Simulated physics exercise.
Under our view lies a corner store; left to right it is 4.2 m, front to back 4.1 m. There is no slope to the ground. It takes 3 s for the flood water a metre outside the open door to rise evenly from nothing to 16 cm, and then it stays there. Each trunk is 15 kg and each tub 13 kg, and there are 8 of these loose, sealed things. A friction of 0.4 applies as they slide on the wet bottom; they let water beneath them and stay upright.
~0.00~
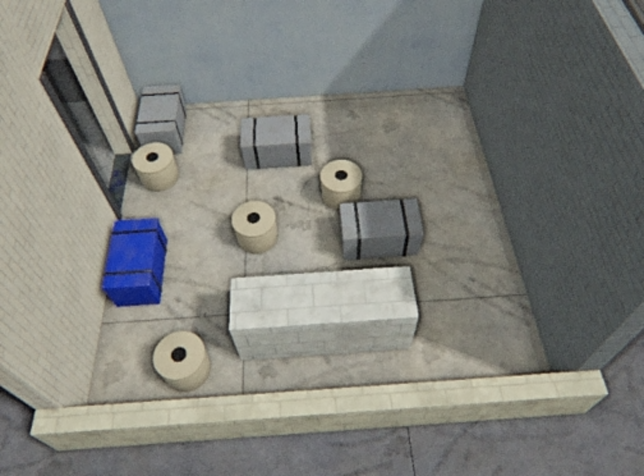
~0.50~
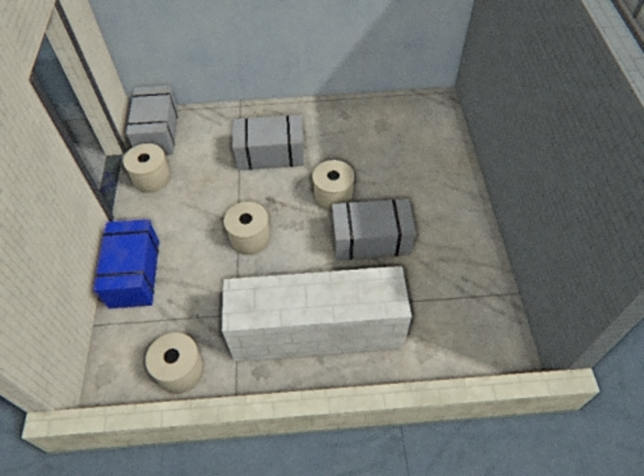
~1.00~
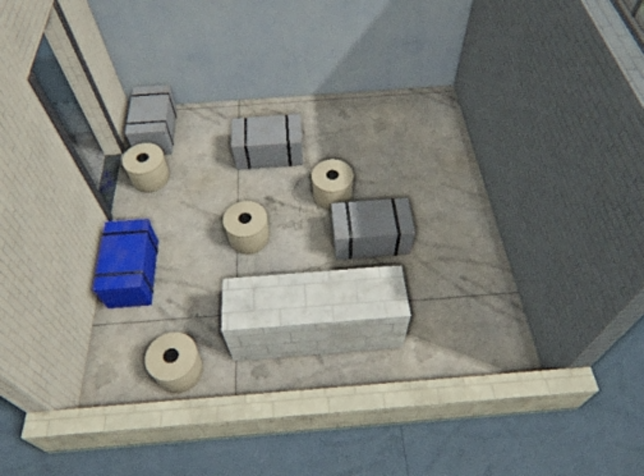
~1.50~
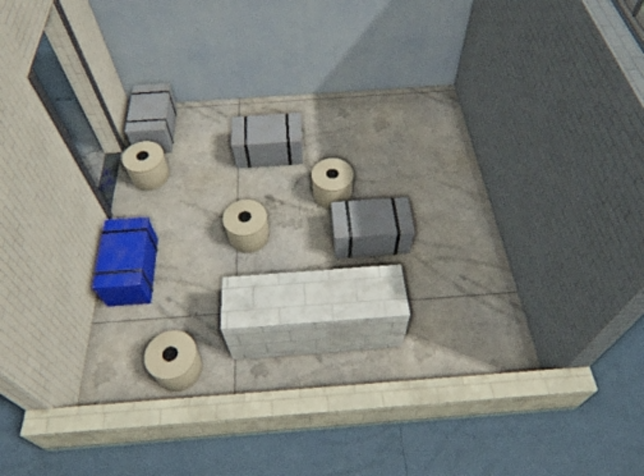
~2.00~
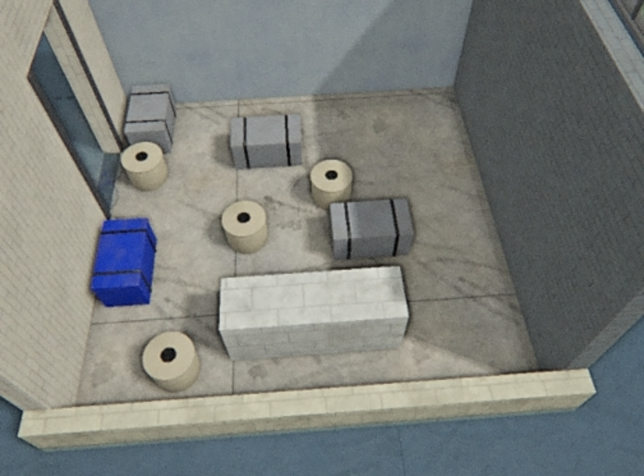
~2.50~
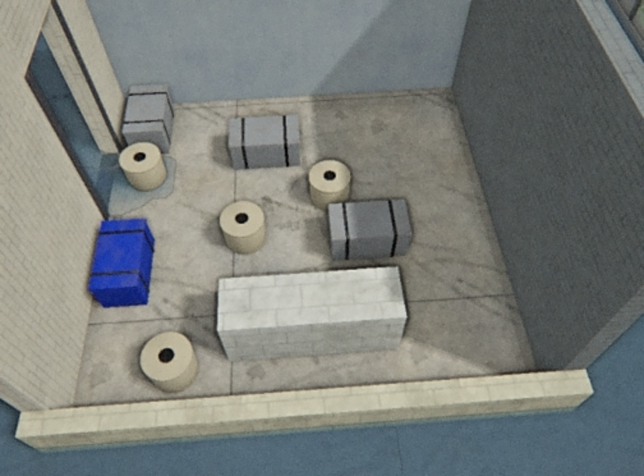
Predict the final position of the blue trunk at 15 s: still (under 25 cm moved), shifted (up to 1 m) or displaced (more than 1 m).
It remains near its spot.
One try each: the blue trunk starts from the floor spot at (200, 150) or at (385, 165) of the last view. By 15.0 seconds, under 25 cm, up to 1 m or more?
Try one - it is swept a long way; try two - it is swept a long way.
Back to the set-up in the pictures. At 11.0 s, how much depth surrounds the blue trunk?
The depth there is around 3 cm.
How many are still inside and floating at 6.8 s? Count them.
Then: 1.
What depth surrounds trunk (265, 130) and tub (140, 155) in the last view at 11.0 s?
Some 8 cm at the first, some 5 cm at the second.
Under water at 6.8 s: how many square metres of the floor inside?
About 13 m2.
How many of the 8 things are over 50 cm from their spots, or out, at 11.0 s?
Tally at that time: 3.
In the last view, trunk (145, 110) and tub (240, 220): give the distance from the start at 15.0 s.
One is off by 400 cm, the other by 30 cm, in the order asked.
After 3.5 s the blue trunk is near (118, 252), 0.0 m from its start, aground; 0 afloat.
After 6.8 s the blue trunk is near (118, 252), 0.0 m from its start, aground; 1 afloat.
After 11.0 s the blue trunk is near (118, 252), 0.0 m from its start, aground; 2 afloat.
After 15.0 s the blue trunk is near (118, 251), 0.0 m from its start, aground; 3 afloat.
